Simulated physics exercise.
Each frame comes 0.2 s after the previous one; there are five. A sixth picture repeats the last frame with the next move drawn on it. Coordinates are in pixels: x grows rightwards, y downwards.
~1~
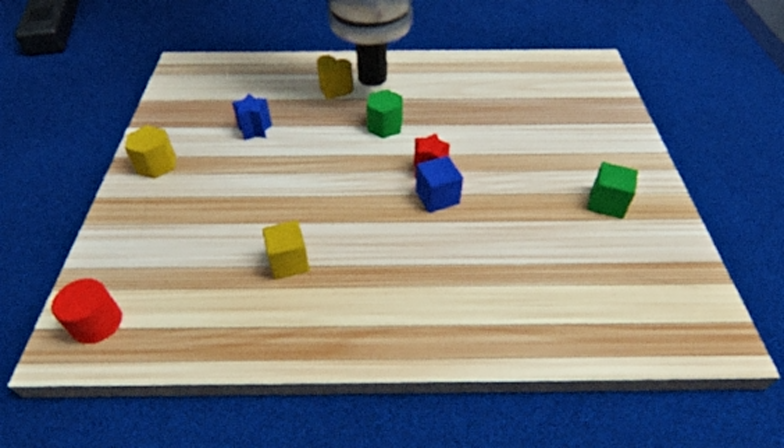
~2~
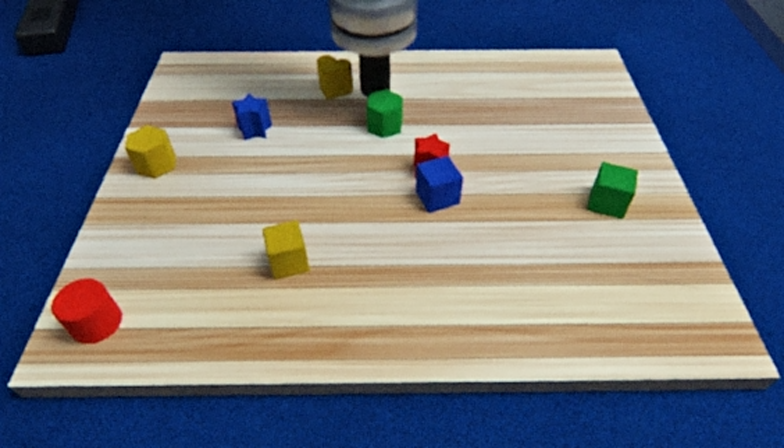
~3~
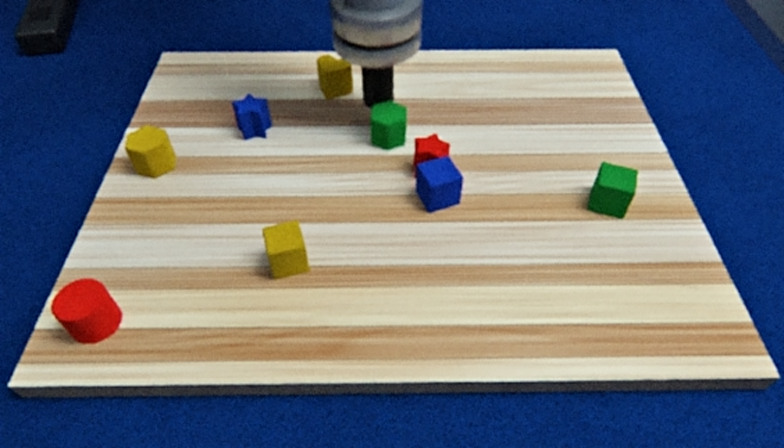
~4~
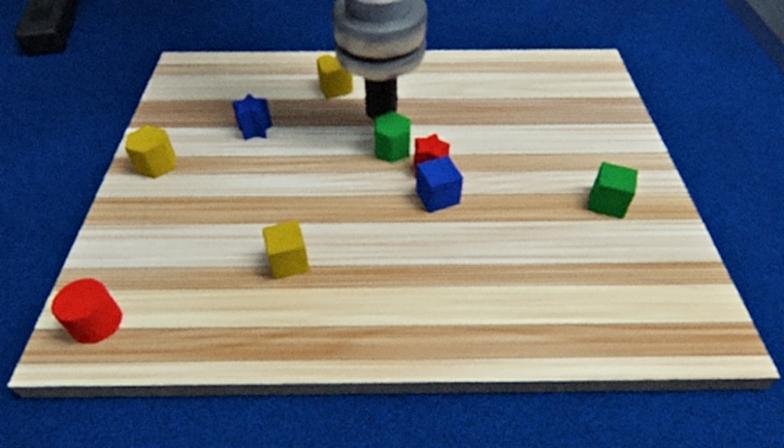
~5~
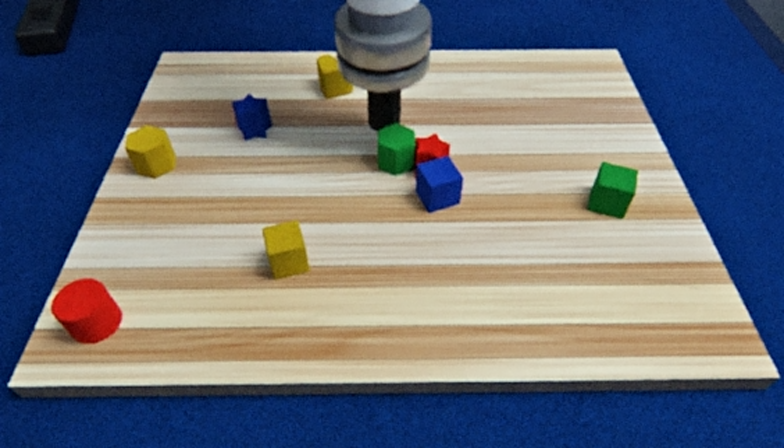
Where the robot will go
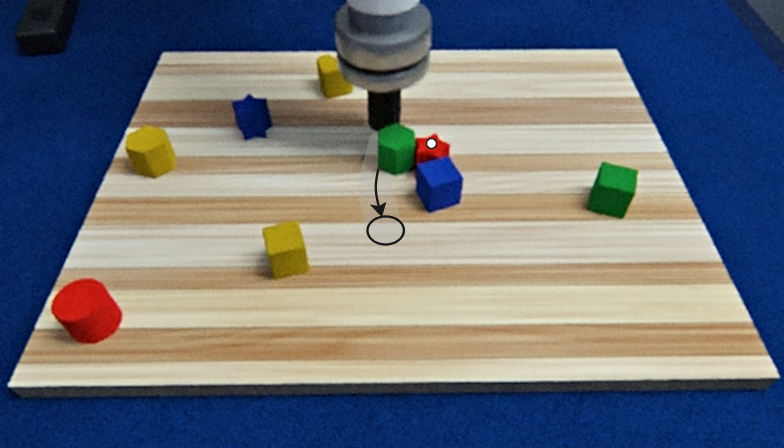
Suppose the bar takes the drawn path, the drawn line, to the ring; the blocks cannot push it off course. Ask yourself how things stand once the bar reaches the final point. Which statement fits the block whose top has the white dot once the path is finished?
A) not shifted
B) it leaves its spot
My answer is option A.
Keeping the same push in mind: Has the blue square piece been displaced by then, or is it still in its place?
It is moved off its spot.
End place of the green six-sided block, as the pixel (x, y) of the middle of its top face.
Roughly at (425, 212).
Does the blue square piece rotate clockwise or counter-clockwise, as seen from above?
Viewed from above, counterclockwise.
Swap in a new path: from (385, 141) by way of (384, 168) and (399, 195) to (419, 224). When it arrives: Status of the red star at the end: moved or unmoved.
At the end of the path, the red star remains in its old spot.
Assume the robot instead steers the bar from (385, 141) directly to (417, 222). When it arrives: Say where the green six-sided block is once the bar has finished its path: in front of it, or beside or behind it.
I think it holds its spot in front.
Drawn move, from (385, 141) via (376, 182), ending at (386, 230); the dot is on the red star.
The first path, step by step. One third of the way, bar at (378, 151); green six-sided block at (399, 163), turned 25° anticlockwise; blue square piece at (442, 173), turned 10° anticlockwise.
Two thirds of the way, bar at (376, 181); green six-sided block at (406, 192), turned 45° anticlockwise; blue square piece at (448, 182), turned 60° anticlockwise.
At the end, bar at (385, 213); green six-sided block at (425, 212), turned 100° anticlockwise; red star still; blue square piece at (453, 185), turned 75° anticlockwise.
